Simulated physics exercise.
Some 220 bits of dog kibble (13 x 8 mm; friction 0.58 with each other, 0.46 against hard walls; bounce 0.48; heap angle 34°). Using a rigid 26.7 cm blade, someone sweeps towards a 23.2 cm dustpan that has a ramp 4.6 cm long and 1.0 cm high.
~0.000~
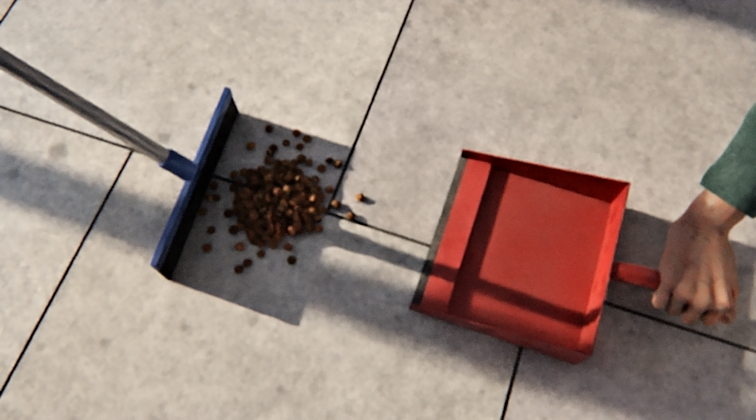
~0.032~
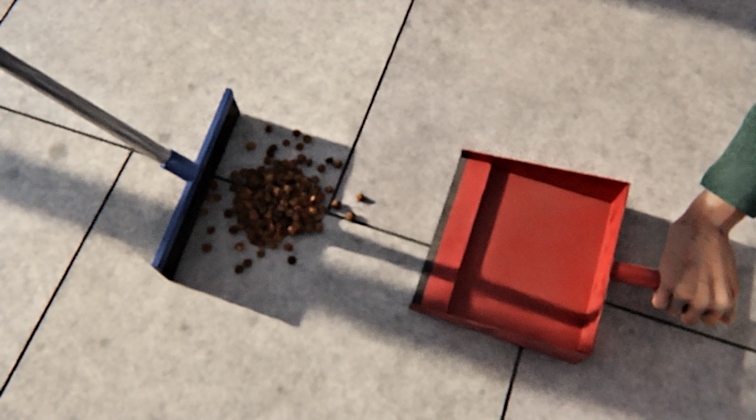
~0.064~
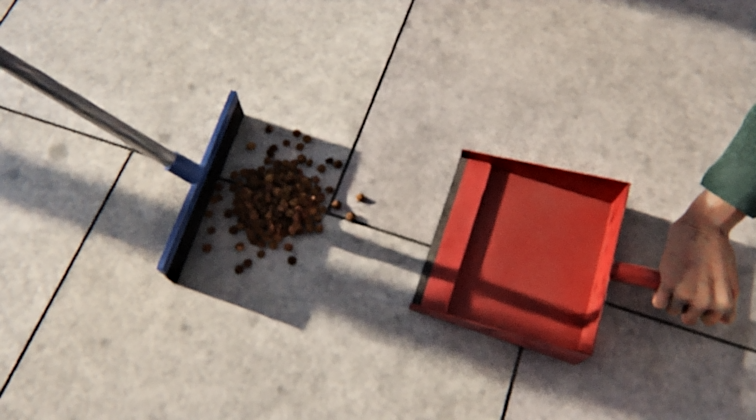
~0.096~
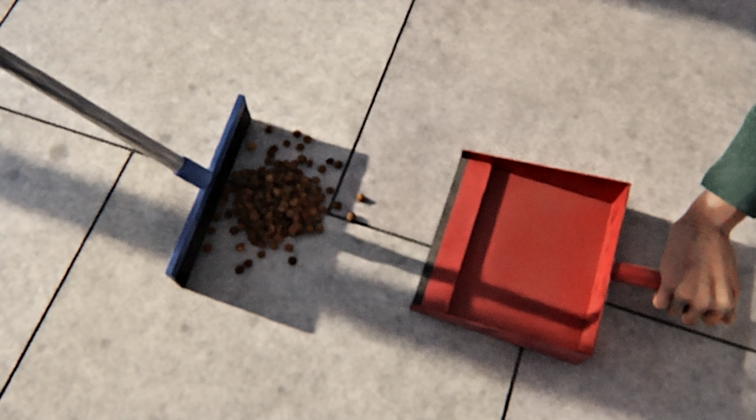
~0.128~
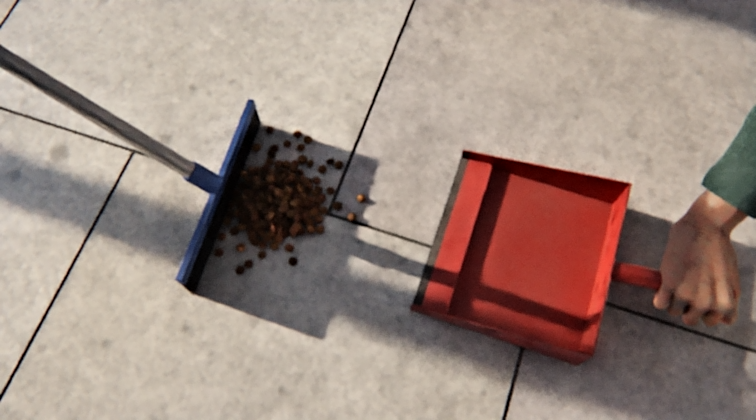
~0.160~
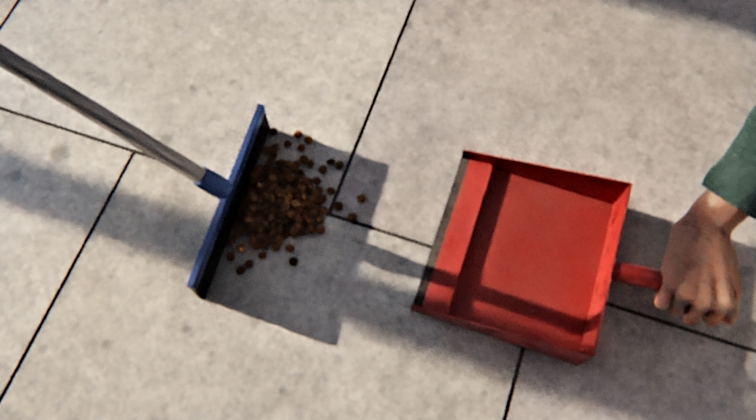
A blue blade slides right into a brown kibble heap while a hand holds a red dustpan.
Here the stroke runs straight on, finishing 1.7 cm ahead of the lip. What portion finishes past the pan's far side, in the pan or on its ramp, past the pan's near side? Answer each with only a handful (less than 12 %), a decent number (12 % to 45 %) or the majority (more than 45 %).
Far side: Only a handful; pan: A decent number; near side: A decent number.
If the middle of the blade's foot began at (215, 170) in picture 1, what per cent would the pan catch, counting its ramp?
Close to 40 in a hundred.
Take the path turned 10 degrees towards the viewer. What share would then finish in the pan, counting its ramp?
Under that change, roughly 15 in a hundred.
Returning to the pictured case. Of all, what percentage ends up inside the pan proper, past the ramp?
Roughly 5 in a hundred.
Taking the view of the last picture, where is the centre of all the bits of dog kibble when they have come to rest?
About (426, 264).
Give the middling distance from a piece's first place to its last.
It works out to roughly 24 cm.
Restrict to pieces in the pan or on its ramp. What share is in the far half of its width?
Around 10 percent.
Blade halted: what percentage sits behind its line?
Some 10 per cent.
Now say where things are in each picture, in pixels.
Blade from (156, 266) to (228, 94), moved 0.0 cm, 0 of the pieces shifted so far; middle of the pieces at (271, 201); pan at (529, 259), in the first picture.
Blade from (158, 267) to (230, 95), moved 0.2 cm, 0 of the pieces shifted so far; middle of the pieces at (271, 201), in the second picture.
Blade from (163, 269) to (234, 97), moved 1.0 cm, 4 of the pieces shifted so far; middle of the pieces at (271, 201), in the third picture.
Blade from (171, 274) to (242, 101), moved 2.2 cm, 4 of the pieces shifted so far; middle of the pieces at (271, 201), in the fourth picture.
Blade from (182, 280) to (252, 106), moved 3.7 cm, 18 of the pieces shifted so far; middle of the pieces at (281, 200), in the fifth picture.
Blade from (193, 286) to (261, 111), moved 5.2 cm, 77 of the pieces shifted so far; middle of the pieces at (282, 199); pan at (530, 260). Its pace works out near 0.47 m/s, heading 9 degrees towards the viewer's side, in the sixth picture.
After 0.42 s, middle of the blade 15 cm from the lip; 0 % over the lip, far side 0 %, near side 10 %.
Then, at 0.59 s, middle of the blade 7 cm from the lip; 0 % over the lip, far side 0 %, near side 10 %.
Then, at 0.89 s, middle of the blade 3 cm from the lip; 35 % over the lip, far side 0 %, near side 15 %.
In the end, at 1.3 s, far side 0 %, pan 35 %, near side 15 %, in front of the lip or behind the blade 50 %.
